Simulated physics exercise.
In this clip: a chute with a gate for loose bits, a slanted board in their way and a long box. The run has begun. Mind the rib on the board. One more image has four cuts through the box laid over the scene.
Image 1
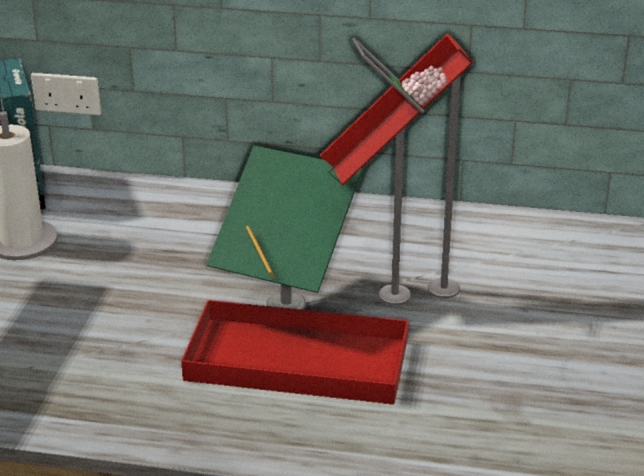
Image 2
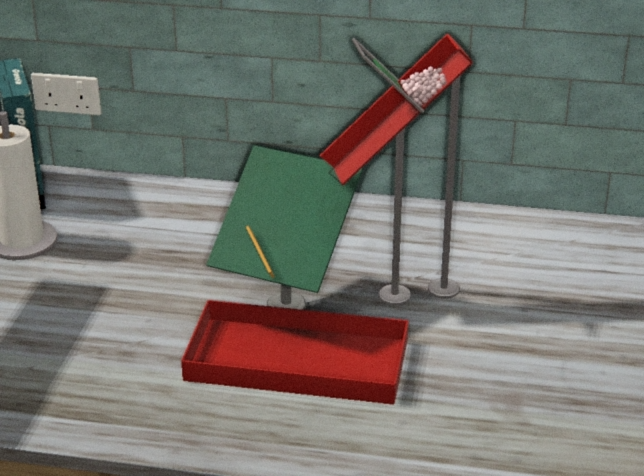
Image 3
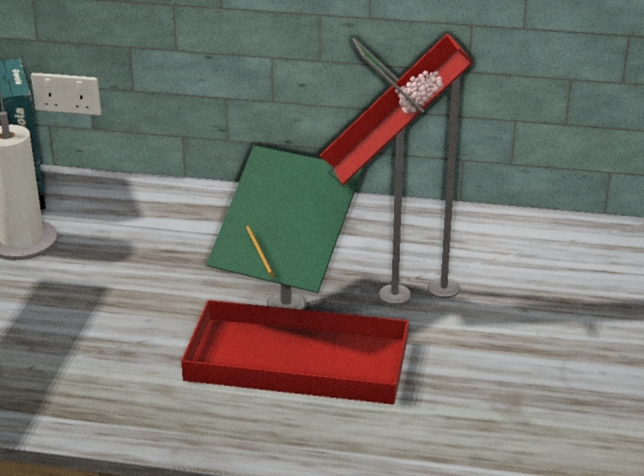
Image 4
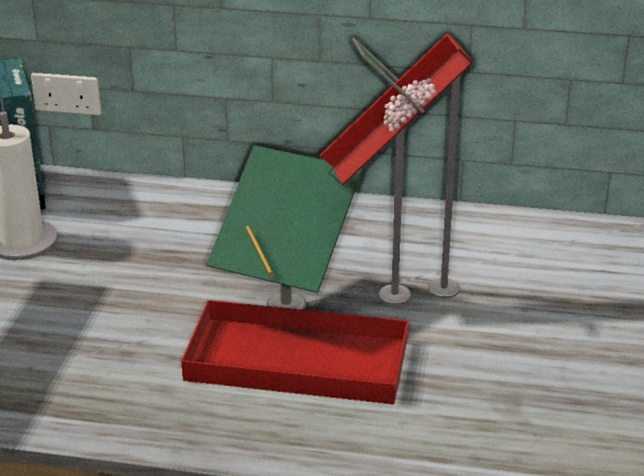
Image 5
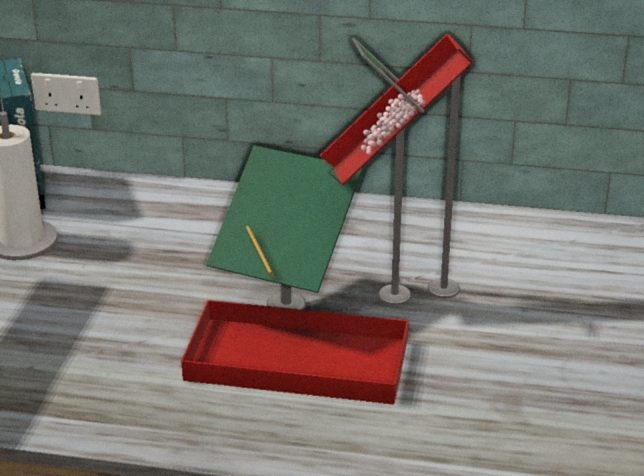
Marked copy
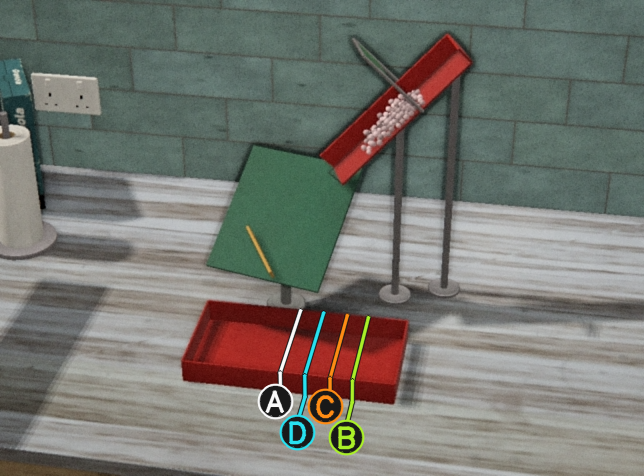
At first, small whitish-pink beads sit bunched near the top of a sloping red chute, above a tilted green board with a yellow rib and an empty red box. Then the beads slide down the chute to the left, spreading into a longer trail partway along it.
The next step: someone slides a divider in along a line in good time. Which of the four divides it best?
Best: A.
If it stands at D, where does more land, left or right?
Left.
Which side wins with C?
The left side.
On the marked copy, line A crosses the front rim at (280, 372); line B crosses the front rim at (352, 380); line C crosses the front rim at (330, 377); line D crosses the front rim at (304, 374).
Choosing A, of what is caught, about half on the left of the divider, about half on the right.
Choosing B, of what is caught, all on the left of the divider, none on the right.
Choosing C, of what is caught, nearly all on the left of the divider, a stray few on the right.
Choosing D, of what is caught, nearly all on the left of the divider, a small part on the right.
